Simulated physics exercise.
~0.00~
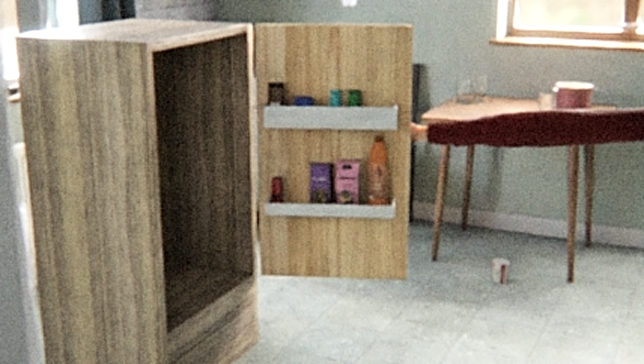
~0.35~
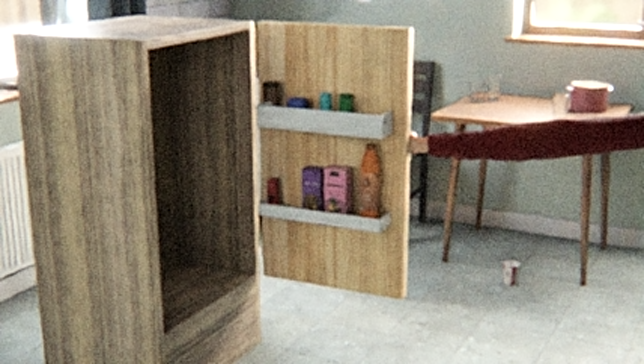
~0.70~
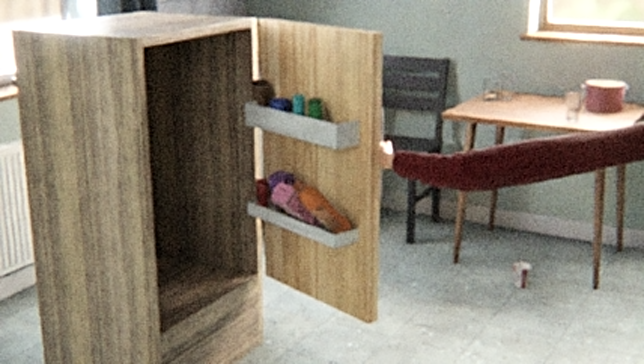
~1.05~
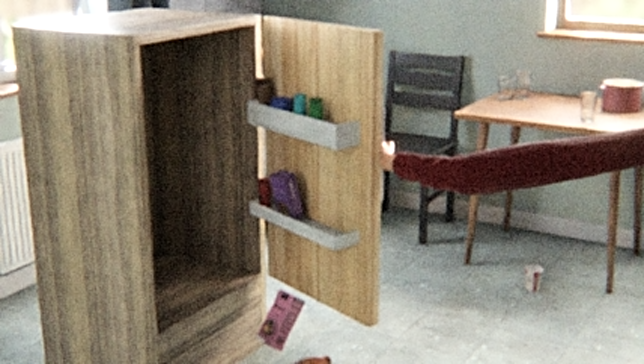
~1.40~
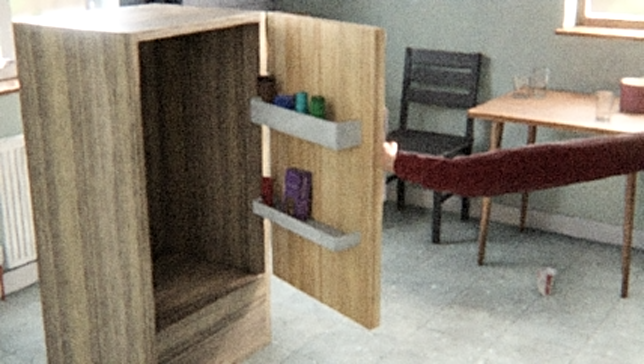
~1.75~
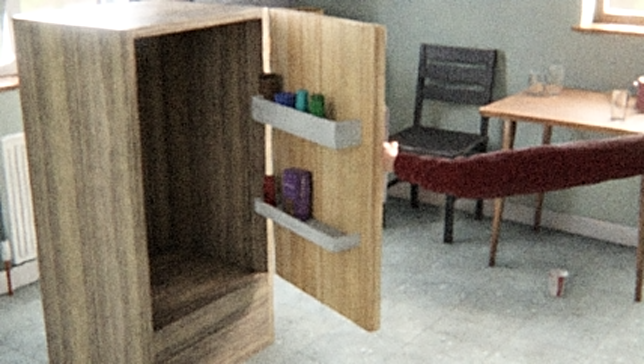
To begin with, a wooden cupboard stands open, its door holding two racks of small jars, cartons and an orange bottle, while a red-sleeved arm reaches in from the right. The door swings further round, carrying its contents leftward, and then stops short with the hand at its edge. On the lower rack, the cartons and bottle tip over. The pink carton and orange bottle tumble out towards the floor, while the purple carton leans, then settles upright. Finally, the door is still, with the purple carton, red shaker and upper-rack containers remaining in place.
